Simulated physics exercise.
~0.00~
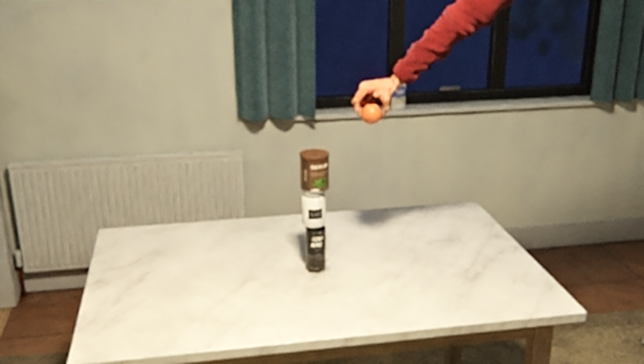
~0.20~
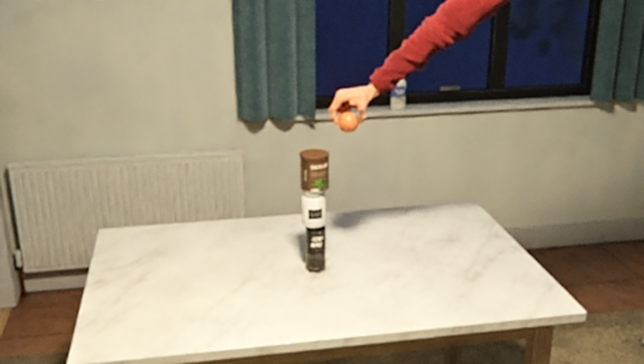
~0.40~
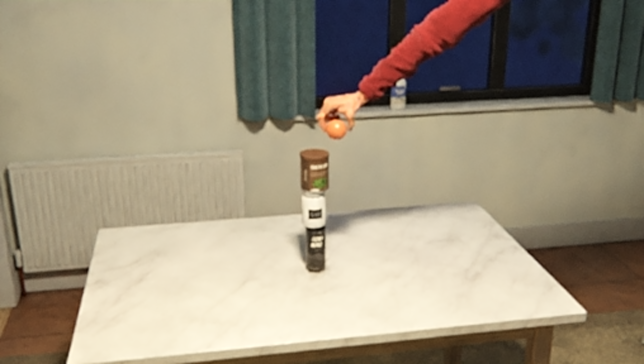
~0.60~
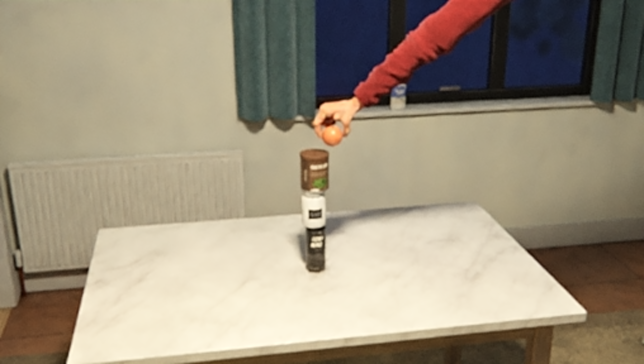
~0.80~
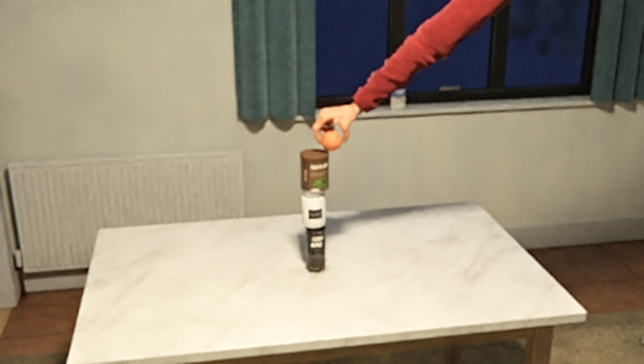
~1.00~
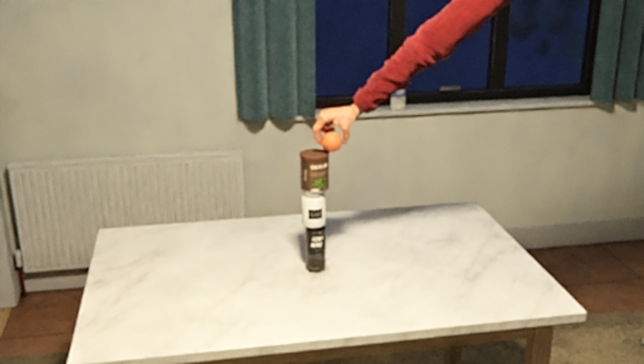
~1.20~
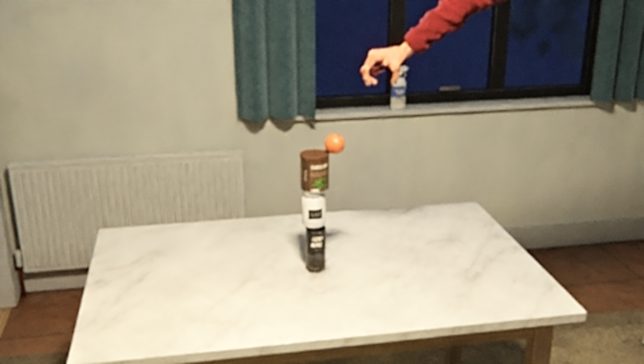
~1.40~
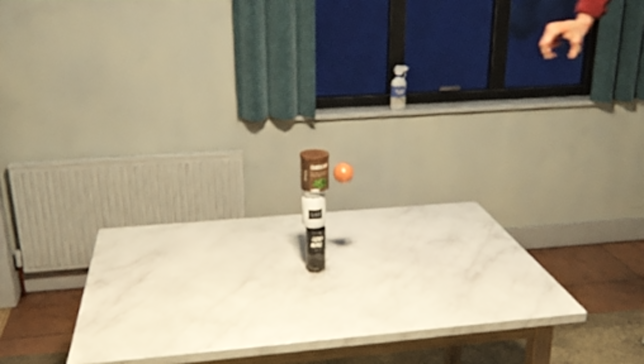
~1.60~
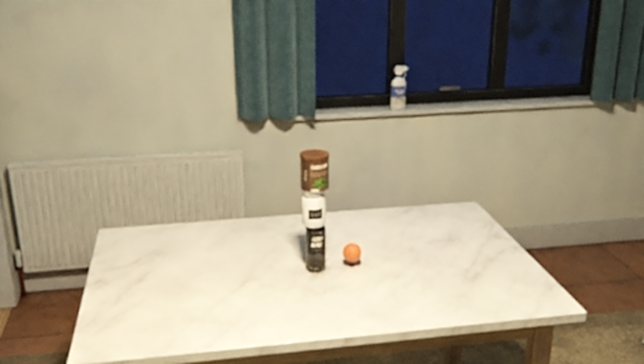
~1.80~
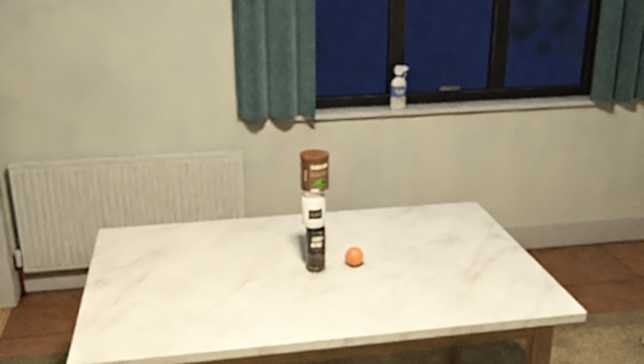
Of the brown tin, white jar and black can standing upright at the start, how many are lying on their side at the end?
None of them are. The brown tin, white jar and black can all still stand upright in their stack.
Orange tomato slipping off a stack of brown tin, white jar and black can after a hand releases it, landing on the table.
